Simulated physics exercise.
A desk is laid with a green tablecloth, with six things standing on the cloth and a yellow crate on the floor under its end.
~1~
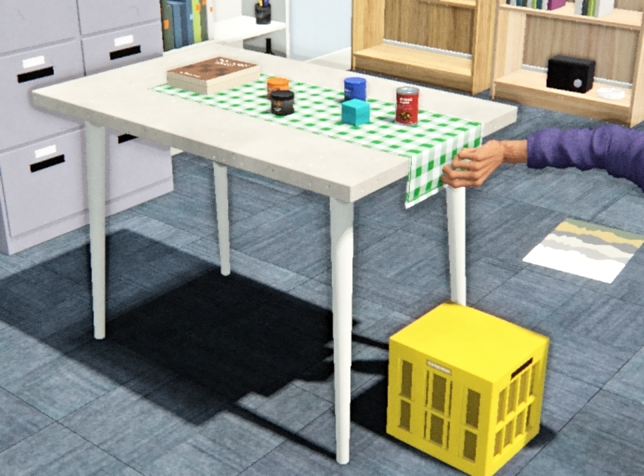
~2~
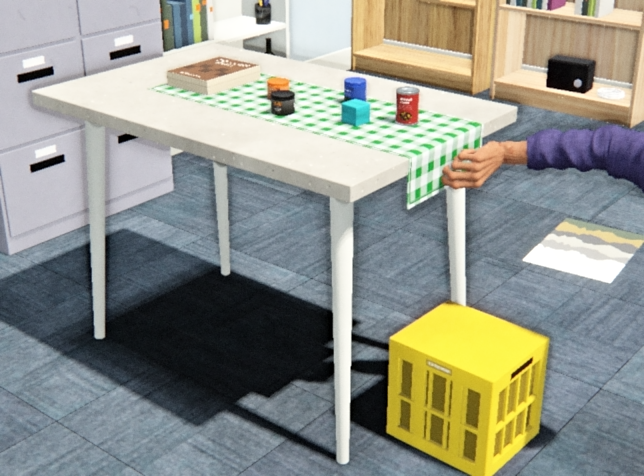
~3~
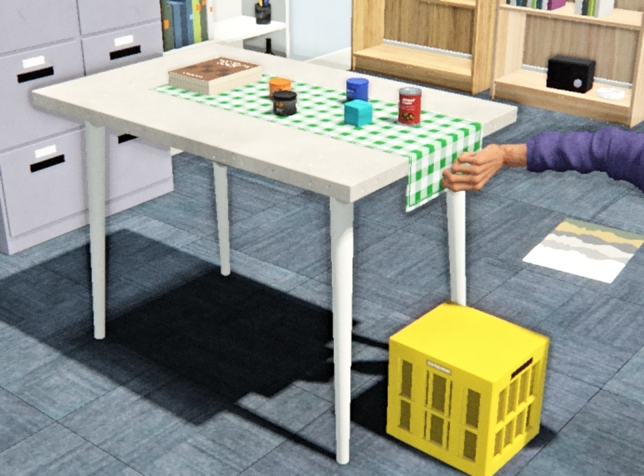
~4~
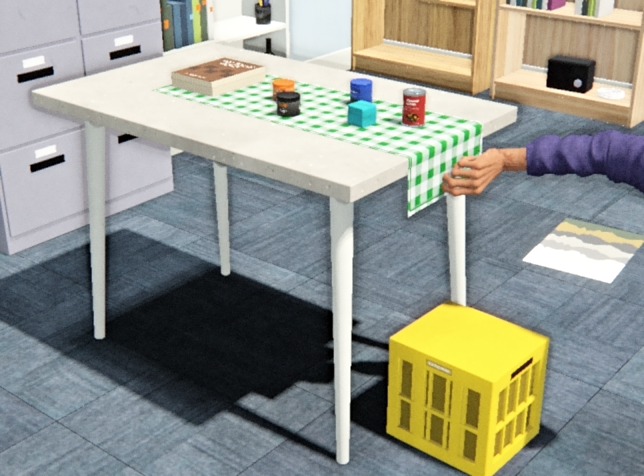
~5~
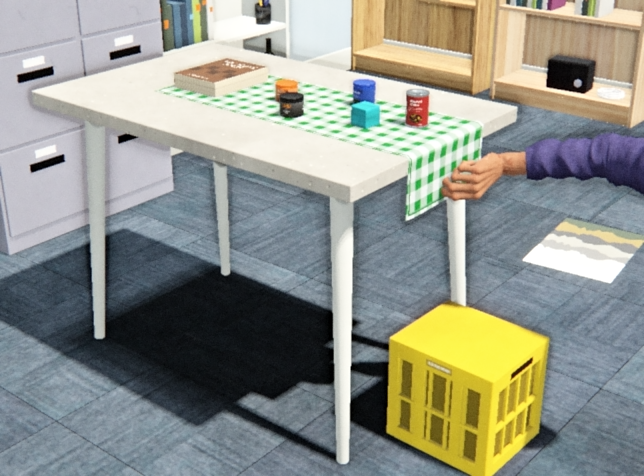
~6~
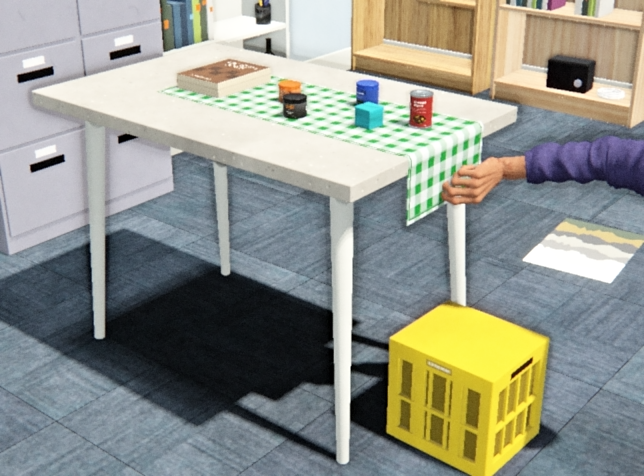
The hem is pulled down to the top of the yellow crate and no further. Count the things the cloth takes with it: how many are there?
My prediction: Three will come off.
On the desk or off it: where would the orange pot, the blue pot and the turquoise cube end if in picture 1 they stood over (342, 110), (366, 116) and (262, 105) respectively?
Of the three, the orange pot takes a tumble, the blue pot takes a tumble, the turquoise cube stays aboard.
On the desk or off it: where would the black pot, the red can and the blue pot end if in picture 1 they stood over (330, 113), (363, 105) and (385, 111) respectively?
Briefly: Black pot drops; red can drops; blue pot drops.
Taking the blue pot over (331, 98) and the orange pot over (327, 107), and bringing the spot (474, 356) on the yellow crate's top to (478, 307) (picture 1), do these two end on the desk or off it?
Result: Blue pot still there, orange pot still there.
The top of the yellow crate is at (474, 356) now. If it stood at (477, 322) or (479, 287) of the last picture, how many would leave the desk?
Going over the edge would be 2 and 1.
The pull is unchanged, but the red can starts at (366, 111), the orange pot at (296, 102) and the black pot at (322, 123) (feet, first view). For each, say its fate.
The red can would end up off, the orange pot would stay in place, the black pot would end up off.
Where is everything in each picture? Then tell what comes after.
Hem (406, 208); red can (408, 90); turquoise cube (356, 103); blue pot (355, 80); black pot (282, 93); orange pot (278, 81); top of the crate (474, 356), in the first picture.
Hem (407, 209); red can (408, 90), in the second picture.
Hem (406, 212); turquoise cube (358, 104), in the third picture.
Hem (408, 217); blue pot (361, 81); top of the crate (474, 356), in the fourth picture.
Hem (406, 221); black pot (291, 95), in the fifth picture.
Hem (407, 225); red can (422, 93); turquoise cube (369, 106); blue pot (368, 82); black pot (295, 96); orange pot (290, 83), in the sixth picture.
Soon after, hem near (443, 253); red can gone.
Then, hem near (443, 308); red can and turquoise cube gone.
At rest, hem on the crate; red can, turquoise cube and blue pot gone. It carries off three.
